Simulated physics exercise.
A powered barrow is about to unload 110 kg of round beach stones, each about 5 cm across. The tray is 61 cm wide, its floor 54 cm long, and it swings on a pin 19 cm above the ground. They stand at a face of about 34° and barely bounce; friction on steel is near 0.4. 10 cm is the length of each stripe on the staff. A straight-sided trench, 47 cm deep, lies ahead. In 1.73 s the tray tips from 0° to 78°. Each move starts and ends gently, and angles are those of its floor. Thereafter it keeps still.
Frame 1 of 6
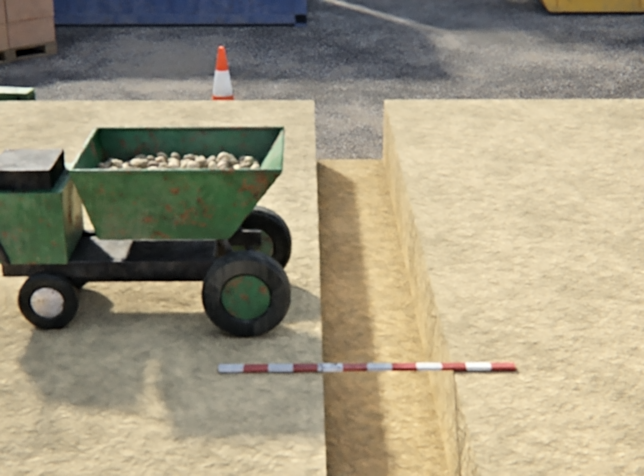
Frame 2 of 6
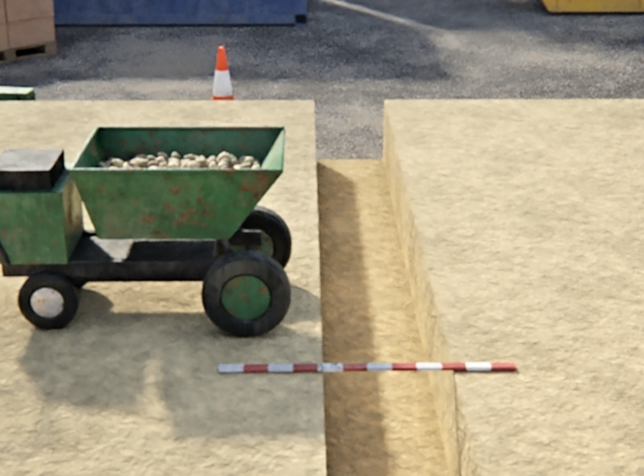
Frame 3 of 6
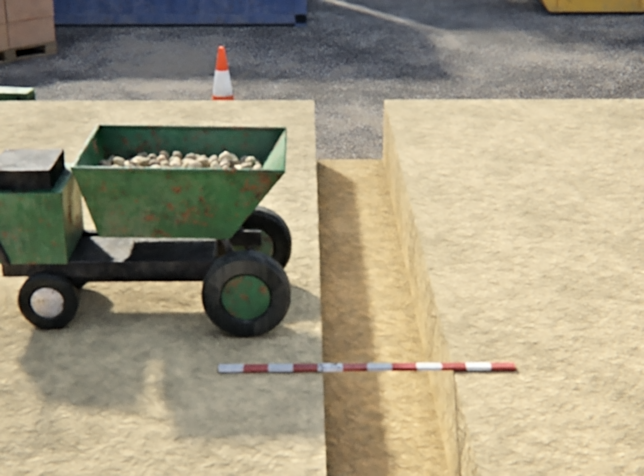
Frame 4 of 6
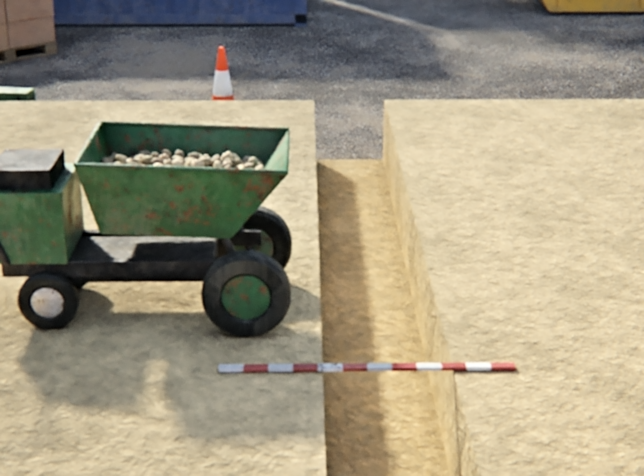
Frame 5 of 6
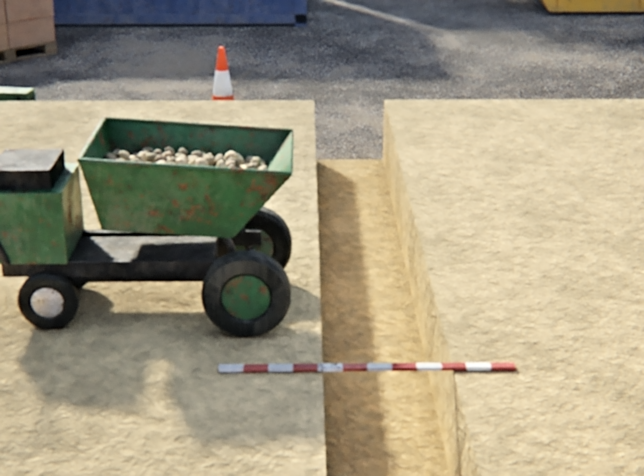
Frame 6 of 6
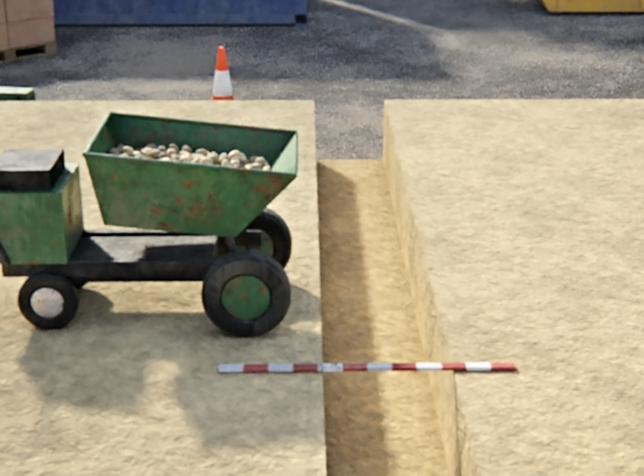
Green dumper loaded with round stones standing beside a straight trench, its tray slowly tilting a little towards the right.
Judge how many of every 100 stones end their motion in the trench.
I would put it near 79 out of 100.
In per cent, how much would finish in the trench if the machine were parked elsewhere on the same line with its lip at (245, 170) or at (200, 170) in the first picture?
Near 100 per cent from the first place, 100 from the second.
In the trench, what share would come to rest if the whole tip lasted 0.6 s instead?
Around 55 per cent would end in the trench.
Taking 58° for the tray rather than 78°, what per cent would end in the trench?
In that case some 60 per cent.
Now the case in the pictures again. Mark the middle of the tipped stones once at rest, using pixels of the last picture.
Their middle ends up near (406, 387).
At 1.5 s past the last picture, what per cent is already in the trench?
About 55 per cent by then.
Then, 1.0 s after the last picture the floor is at 66°, 97 % in the tray, 3 % in the trench; the foremost stones are at (406, 261).
Then, 1.5 s after the last picture the floor is at 78°, 29 % in the tray, 54 % in the trench, 18 % past the trench; the foremost stones are at (540, 308).
Then, 1.9 s after the last picture the floor is at 78°, 5 % in the tray, 74 % in the trench, 21 % past the trench; the foremost stones are at (589, 306).
Then, 3.8 s after the last picture the floor is at 78°, 0 % in the tray, 79 % in the trench, 21 % past the trench; the foremost stones are at (609, 312).
